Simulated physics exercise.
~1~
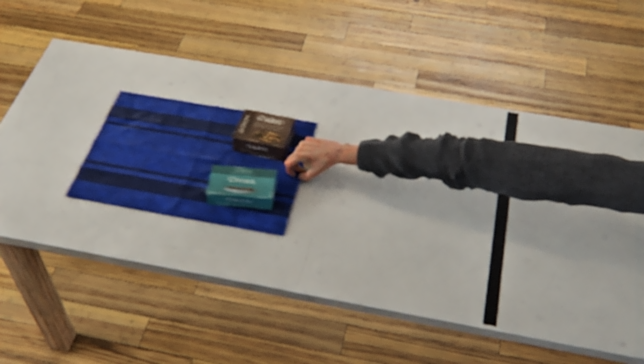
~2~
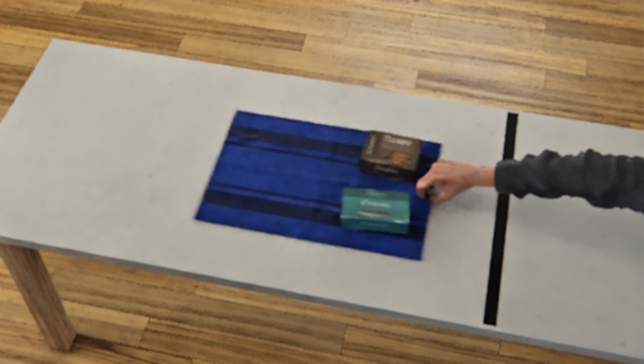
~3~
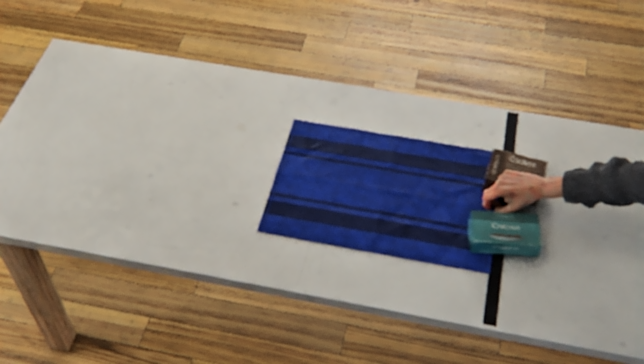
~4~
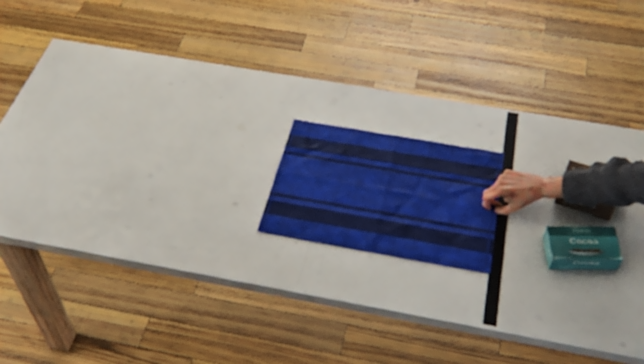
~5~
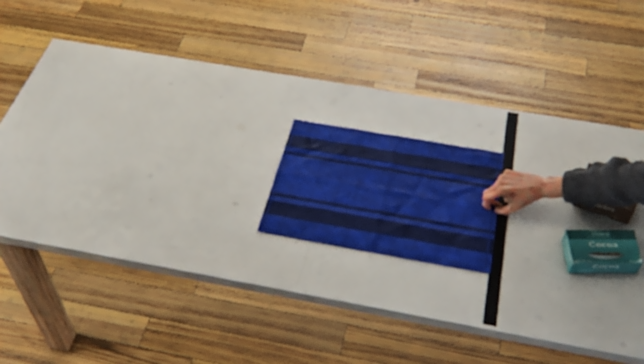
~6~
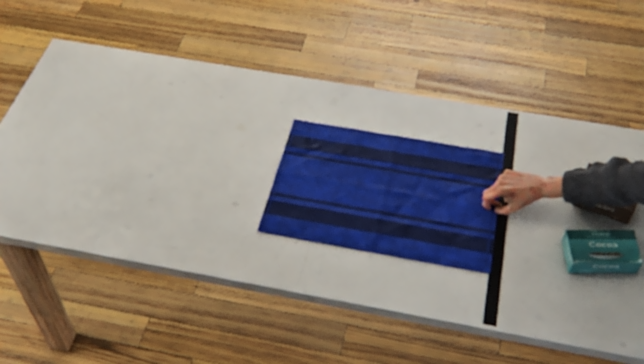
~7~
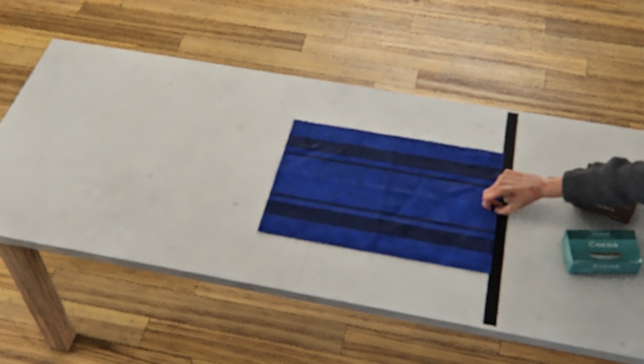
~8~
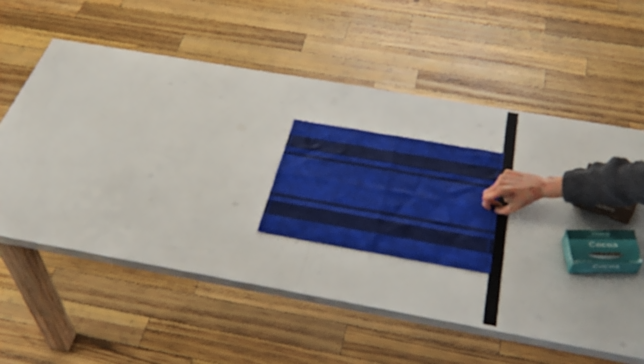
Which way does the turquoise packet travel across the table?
It travels to the right, riding on the blue mat at first and then sliding off past the black tape.
